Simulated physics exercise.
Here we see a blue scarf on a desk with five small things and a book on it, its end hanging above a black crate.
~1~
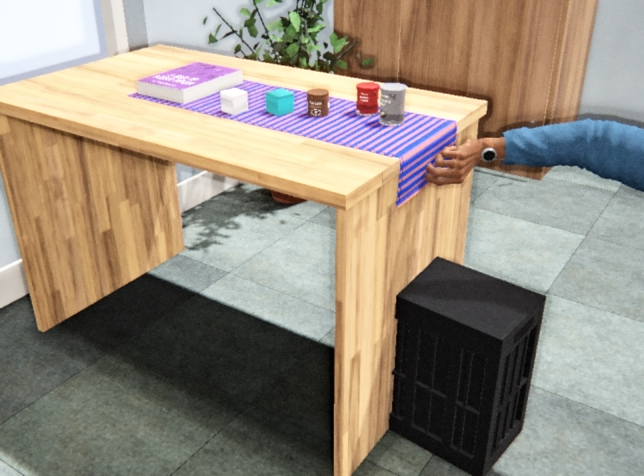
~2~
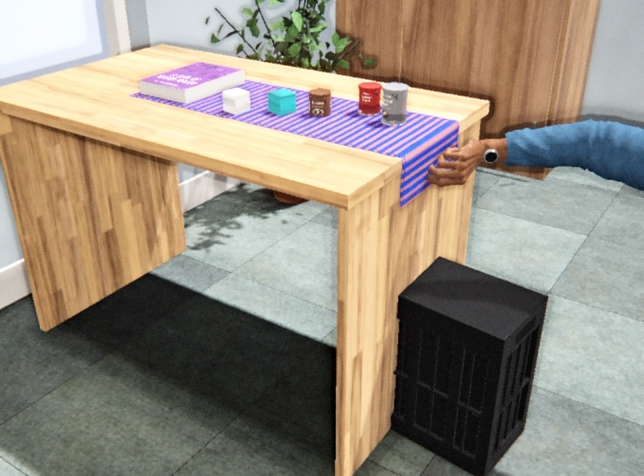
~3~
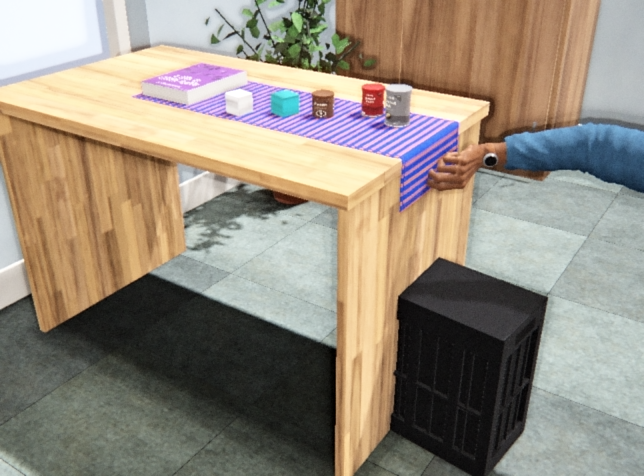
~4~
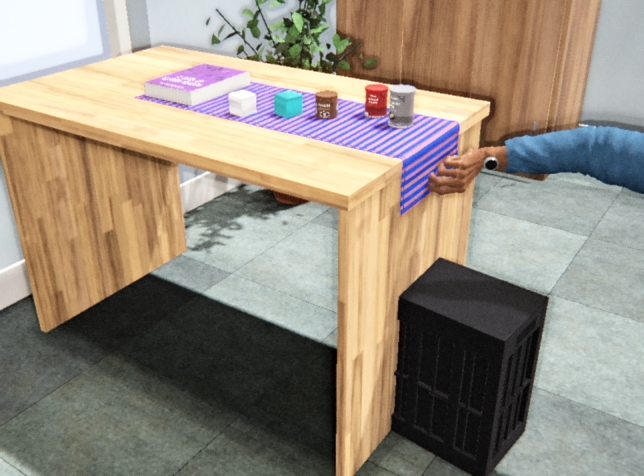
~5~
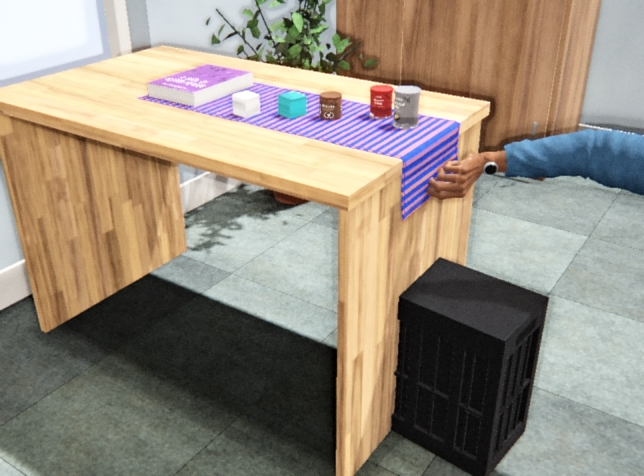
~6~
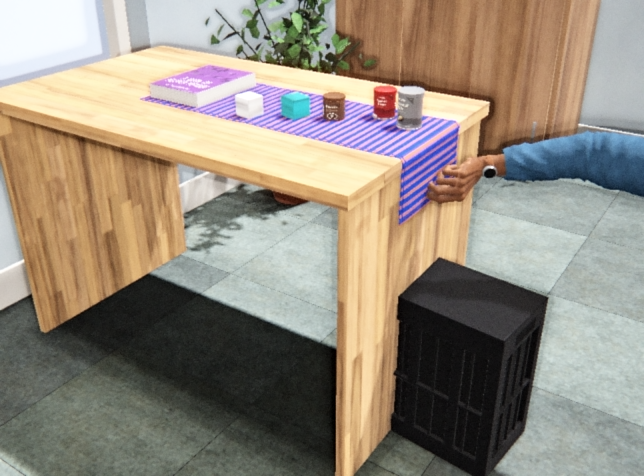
A hand in a blue sleeve slowly pulled a blue and purple striped scarf a little way down over the right end of a wooden desk, and the cups and small cubes on it shifted right.
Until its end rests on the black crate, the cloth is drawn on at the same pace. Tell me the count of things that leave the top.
The count is two.
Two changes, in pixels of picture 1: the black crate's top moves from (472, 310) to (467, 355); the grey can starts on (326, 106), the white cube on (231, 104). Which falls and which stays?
Result - the grey can comes off, and the white cube stays put.
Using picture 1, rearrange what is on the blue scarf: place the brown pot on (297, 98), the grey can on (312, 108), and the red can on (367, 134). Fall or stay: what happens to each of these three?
Result - the brown pot stays put, the grey can stays put, and the red can comes off.
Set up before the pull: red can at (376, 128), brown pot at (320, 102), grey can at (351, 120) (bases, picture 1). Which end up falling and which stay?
Red can: Goes. Brown pot: Stays. Grey can: Goes.
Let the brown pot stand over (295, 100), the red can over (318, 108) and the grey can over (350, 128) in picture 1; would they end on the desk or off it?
Fate of the brown pot: It stays; fate of the red can: It stays; fate of the grey can: It goes.
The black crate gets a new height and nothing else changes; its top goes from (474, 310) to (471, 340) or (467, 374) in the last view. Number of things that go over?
It comes to 3 and 4 over the edge.
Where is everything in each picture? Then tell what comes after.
The first picture shows hem (397, 208); grey can (394, 87); red can (368, 85); brown pot (318, 91); turquoise cube (280, 92); white cube (234, 92); top of the crate (472, 309).
The second picture shows hem (400, 209); grey can (396, 86).
The third picture shows hem (399, 213); red can (373, 86).
The fourth picture shows hem (400, 217); brown pot (327, 93); top of the crate (475, 310).
The fifth picture shows hem (402, 222); turquoise cube (292, 95).
The sixth picture shows hem (398, 226); grey can (411, 90); red can (385, 89); brown pot (334, 95); turquoise cube (295, 96); white cube (249, 95).
A little later, hem near (427, 230); all still up.
Next, hem near (427, 252); grey can gone.
Later still, hem on the crate; grey can and red can gone.
When it is over, hem on the crate; grey can and red can gone. It carries off two.
